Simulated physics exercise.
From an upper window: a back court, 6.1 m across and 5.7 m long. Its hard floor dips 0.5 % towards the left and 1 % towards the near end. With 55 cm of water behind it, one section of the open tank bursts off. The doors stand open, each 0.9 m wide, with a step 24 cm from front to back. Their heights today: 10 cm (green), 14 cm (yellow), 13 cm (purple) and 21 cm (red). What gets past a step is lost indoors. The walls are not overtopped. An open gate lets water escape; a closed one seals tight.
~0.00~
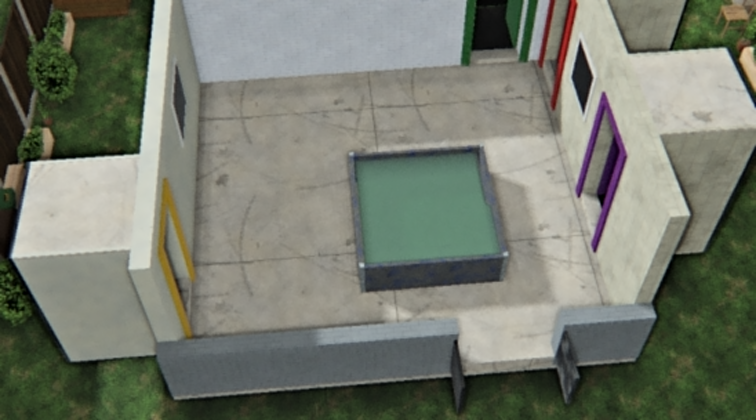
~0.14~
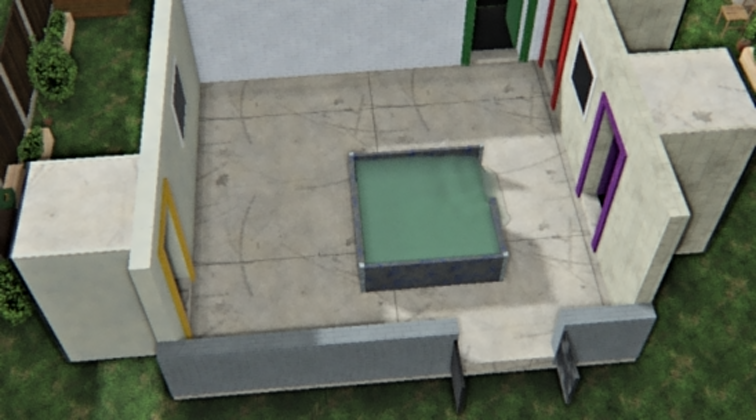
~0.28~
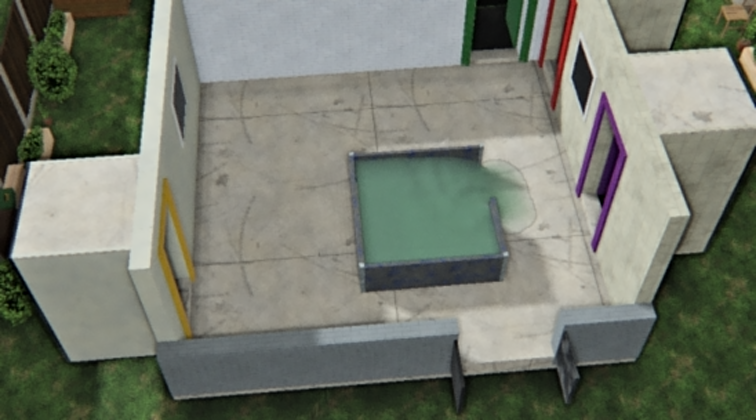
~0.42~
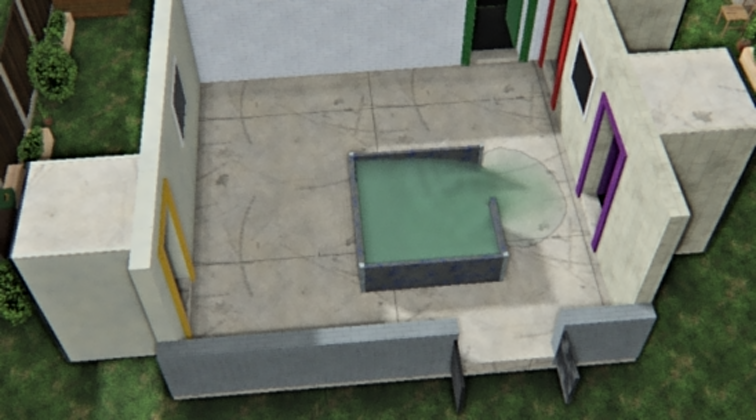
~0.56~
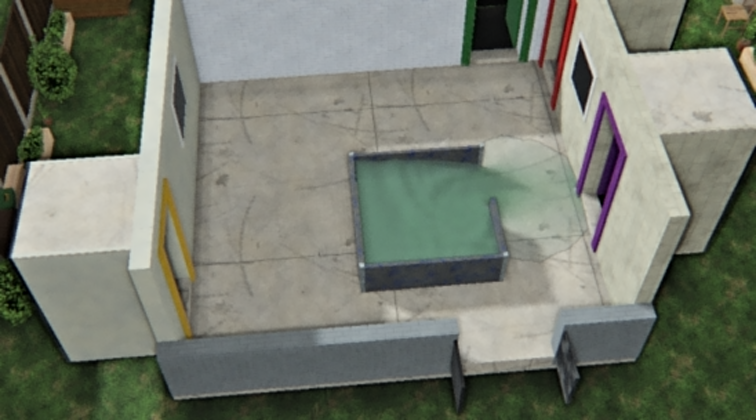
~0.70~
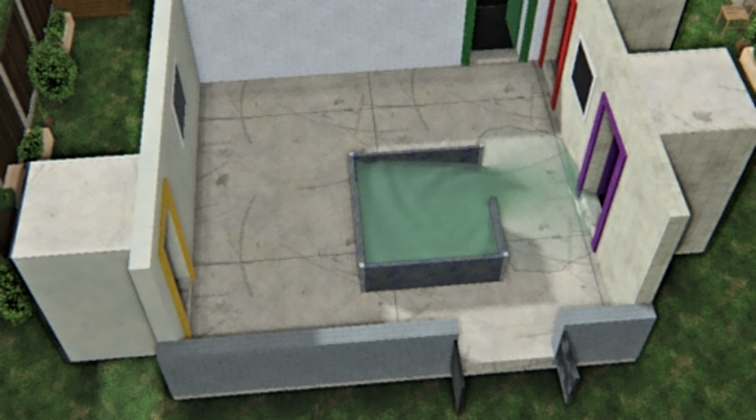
The clip opens on a walled court seen from above, a square open tank of still green water at its centre. A section of the tank's right side breaks away, and water pours through the gap, fanning across the pale floor until it reaches the purple door on the right.
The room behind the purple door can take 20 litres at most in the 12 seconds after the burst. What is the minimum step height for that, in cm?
At least 24 cm or so.
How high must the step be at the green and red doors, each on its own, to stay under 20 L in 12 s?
About 17 cm at green and 11.5 cm at red.
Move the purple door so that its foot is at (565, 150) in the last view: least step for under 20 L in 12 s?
Roughly 23 cm.
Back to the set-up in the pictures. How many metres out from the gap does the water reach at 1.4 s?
About 2.8 m.
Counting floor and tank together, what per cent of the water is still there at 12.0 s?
Roughly 78 in a hundred.
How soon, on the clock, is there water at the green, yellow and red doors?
Arrival: Green 1.8 s, yellow 6.5 s, red 1.4 s.
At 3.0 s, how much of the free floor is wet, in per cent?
About 30 per cent.
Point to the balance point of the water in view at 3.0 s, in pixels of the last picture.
Near (471, 204).
After 1.4 s water covers 15 % of the floor, deepest (34 cm) near (566, 180); 25 cm at the purple door, 26 litres in over its 13 cm step.
After 3.0 s water covers 30 % of the floor, deepest (24 cm) near (533, 64); 21 cm at the purple door, 116 litres in over its 13 cm step.
After 12.0 s water covers 95 % of the floor, deepest (14 cm) near (383, 355); 5 cm at the purple door, 152 litres in over its 13 cm step.
At the purple door as built, the water arrived by 0.6 s and peaked near 27 cm at 2.0 s.
Run again over the same 12 s with other heights there, 55 litres in over 19.5 cm, 2 litres over 30.5 cm. The limit of 20 litres is kept from about 24 cm up.
